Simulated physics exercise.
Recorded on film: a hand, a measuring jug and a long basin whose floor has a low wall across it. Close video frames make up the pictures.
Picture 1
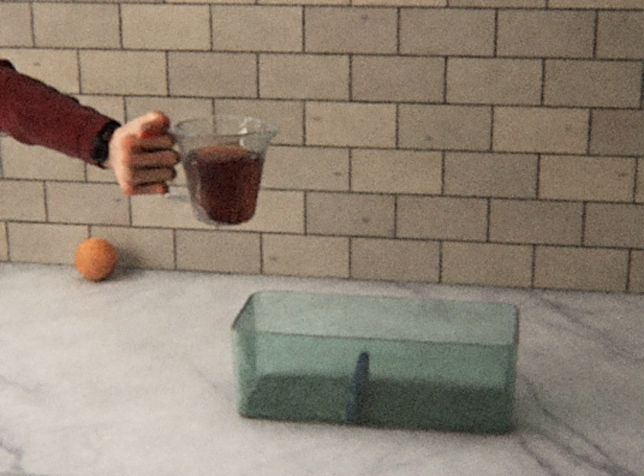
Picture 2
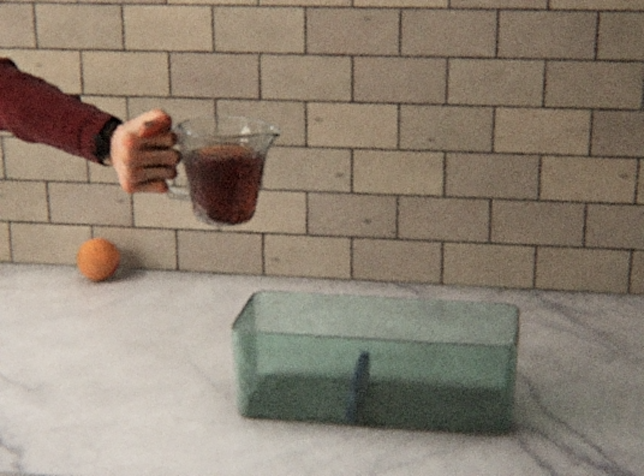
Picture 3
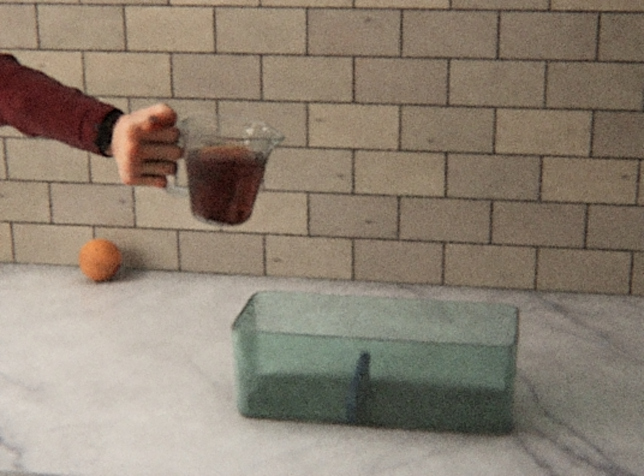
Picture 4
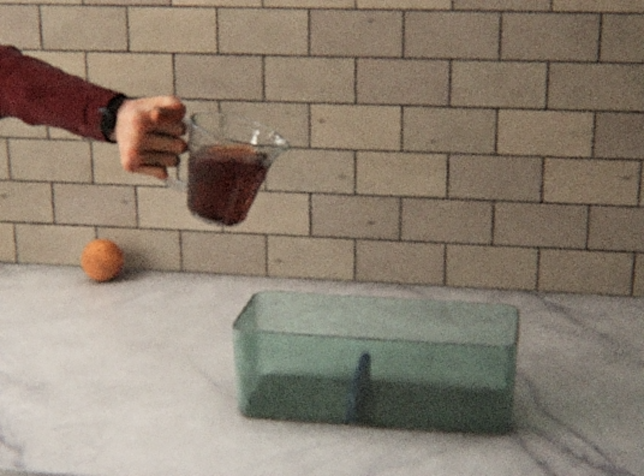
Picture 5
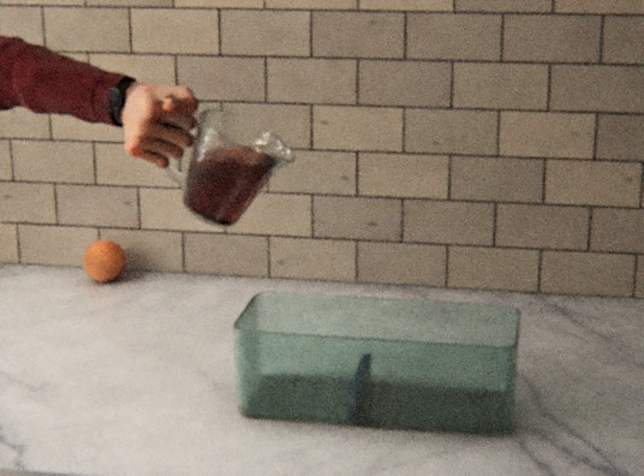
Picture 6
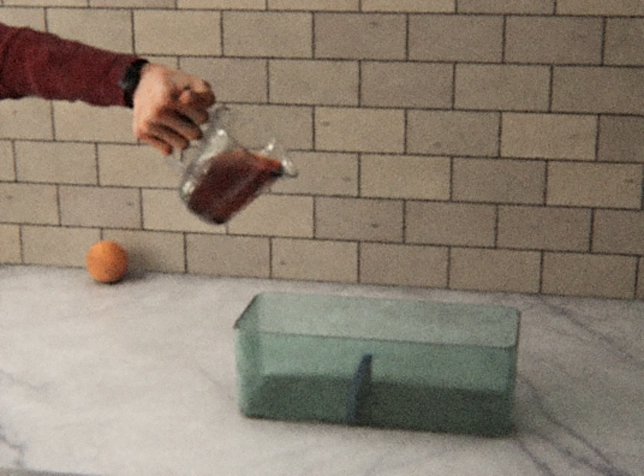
A hand tilts a glass jug of dark red liquid rightward above a green basin.
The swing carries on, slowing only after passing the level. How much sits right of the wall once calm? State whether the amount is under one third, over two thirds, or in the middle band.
The share right of the wall falls short of one third.
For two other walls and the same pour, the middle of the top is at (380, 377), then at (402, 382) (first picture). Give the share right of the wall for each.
Roughly 10 % and then 20 %.
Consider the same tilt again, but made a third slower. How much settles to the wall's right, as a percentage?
Roughly 5 in a hundred.
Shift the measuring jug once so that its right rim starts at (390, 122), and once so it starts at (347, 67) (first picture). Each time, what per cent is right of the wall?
It works out to around 80 % and then around 80 %.
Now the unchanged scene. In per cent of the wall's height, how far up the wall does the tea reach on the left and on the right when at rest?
About 50 per cent on the left and 0 per cent on the right.
A moment on, the measuring jug is tipped right over and 40 per cent is still to pour, 19 is left of the wall and 0 right of it.
Next, the measuring jug is tipped right over and 1 per cent is still to pour, 82 is left of the wall and 2 right of it.
Then the measuring jug is tipped right over and 0 per cent is still to pour, 80 is left of the wall and 9 right of it.
Later the measuring jug is tipped right over and 0 per cent is still to pour, 81 is left of the wall and 10 right of it.
At rest 81 per cent lies left of the wall, 10 right of it and 9 outside.
